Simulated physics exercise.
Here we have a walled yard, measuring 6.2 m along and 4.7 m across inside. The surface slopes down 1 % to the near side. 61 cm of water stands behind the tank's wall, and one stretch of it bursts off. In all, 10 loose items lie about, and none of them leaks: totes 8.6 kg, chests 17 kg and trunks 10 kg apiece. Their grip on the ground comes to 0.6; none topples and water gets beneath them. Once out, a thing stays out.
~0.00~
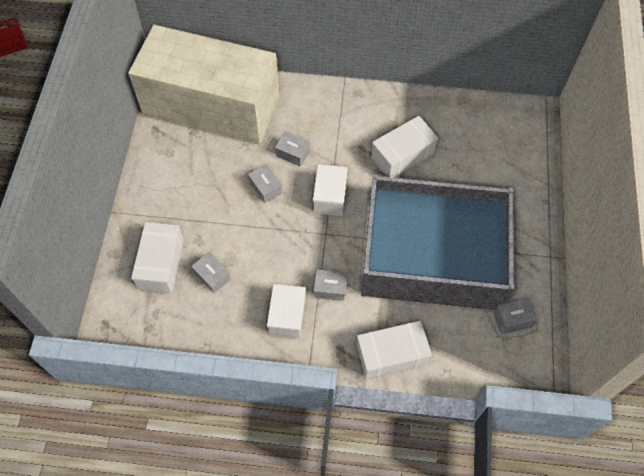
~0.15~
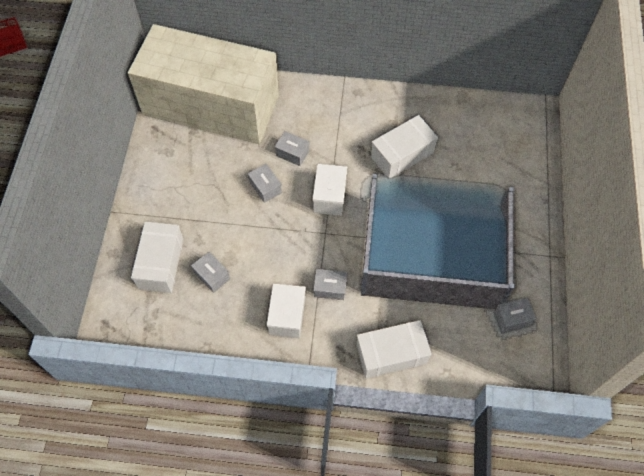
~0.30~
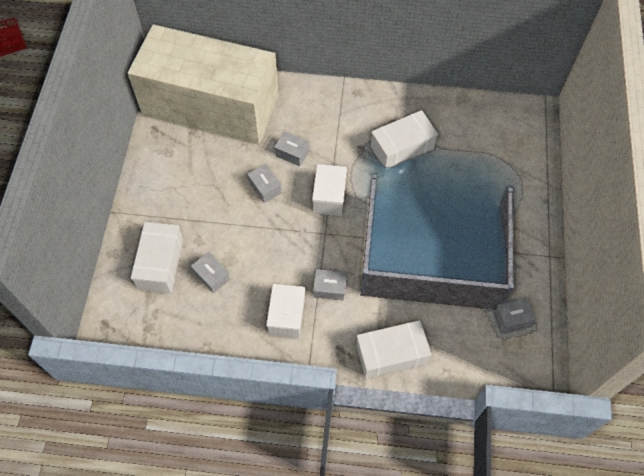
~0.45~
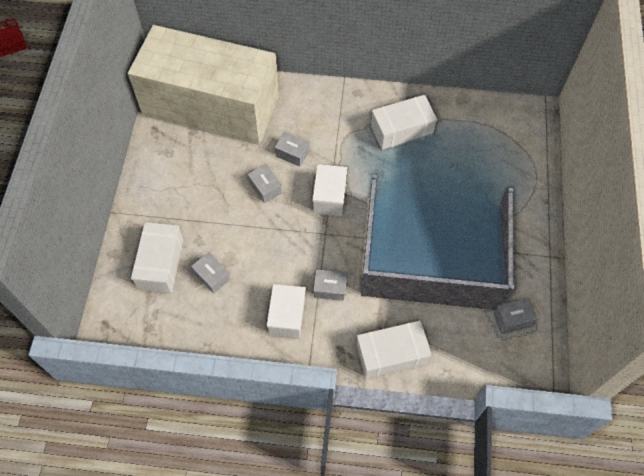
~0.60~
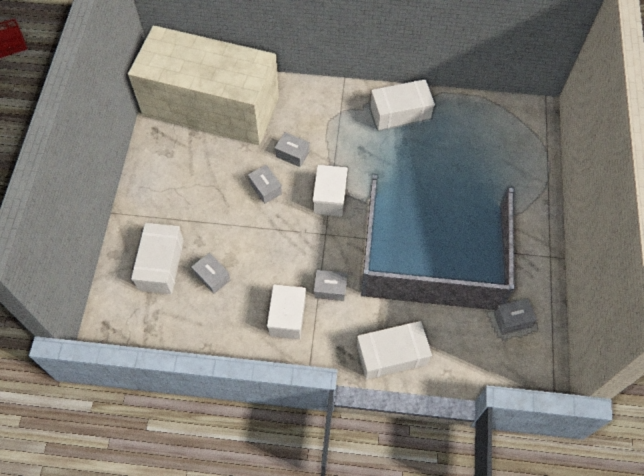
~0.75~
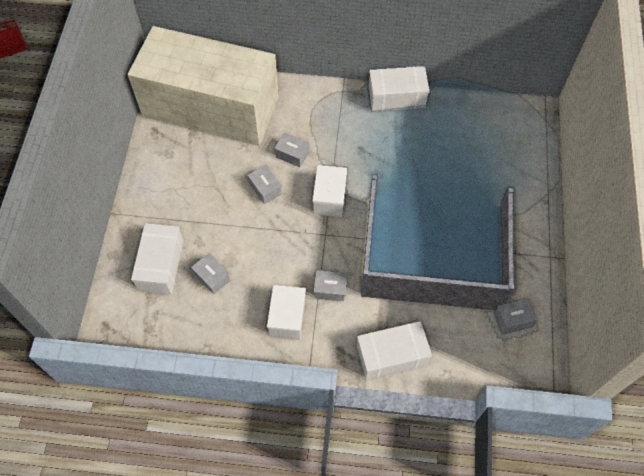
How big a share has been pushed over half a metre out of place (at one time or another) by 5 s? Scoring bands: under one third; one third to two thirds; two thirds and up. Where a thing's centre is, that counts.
The share is in the middle band.
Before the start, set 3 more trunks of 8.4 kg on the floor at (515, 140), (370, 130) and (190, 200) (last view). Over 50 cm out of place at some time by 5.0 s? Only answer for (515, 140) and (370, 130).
Taking them in order: Above the mark and above the mark.
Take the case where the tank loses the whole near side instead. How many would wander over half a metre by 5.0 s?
So the tally would be 2.
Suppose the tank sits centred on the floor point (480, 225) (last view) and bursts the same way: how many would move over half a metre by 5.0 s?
The count would be 4.
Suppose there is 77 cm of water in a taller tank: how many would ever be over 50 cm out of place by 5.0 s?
That would give 5.
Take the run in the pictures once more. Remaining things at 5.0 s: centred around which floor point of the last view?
Mean floor pixel: About (298, 264).
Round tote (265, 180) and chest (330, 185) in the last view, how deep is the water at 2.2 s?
First about 0 cm, second about 0 cm.
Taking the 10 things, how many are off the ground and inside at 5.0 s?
Then: 1.
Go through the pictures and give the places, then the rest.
In the first frame, a trunk at (406, 140), on the bottom; a tote at (517, 312) rests on the ground; water covers 2.3 m2; 0 of 10 have shifted.
In the second frame, a trunk at (405, 139), on the bottom; a tote at (517, 312) rests on the ground; 3.2 m2 under water; 0 of 10 have shifted.
In the third frame, a trunk at (405, 133), on the bottom, 11 cm from its start; a tote at (517, 312) rests on the ground; 4.1 m2 under water; 1 of 10 have shifted.
In the fourth frame, a trunk at (405, 115), on the bottom, 40 cm from its start; a tote at (517, 312) rests on the ground; 5.6 m2 under water; 1 of 10 have shifted.
In the fifth frame, a trunk at (403, 97), on the bottom, 71 cm from its start; a tote at (517, 313) rests on the ground; 7.2 m2 under water; 1 of 10 have shifted.
In the sixth frame, a trunk at (399, 80) rests on the ground, 101 cm from its start; a tote at (517, 313) rests on the ground; water covers 8.6 m2; 1 of 10 have shifted.
After 1.1 s 1 of 10 are over 50 cm from their spots; 1 afloat.
After 2.2 s 1 of 10 are over 50 cm from their spots; 1 afloat.
After 3.5 s 3 of 10 are over 50 cm from their spots; 1 afloat.
After 5.0 s 4 of 10 are over 50 cm from their spots, and 4 have been at some point; 1 afloat.
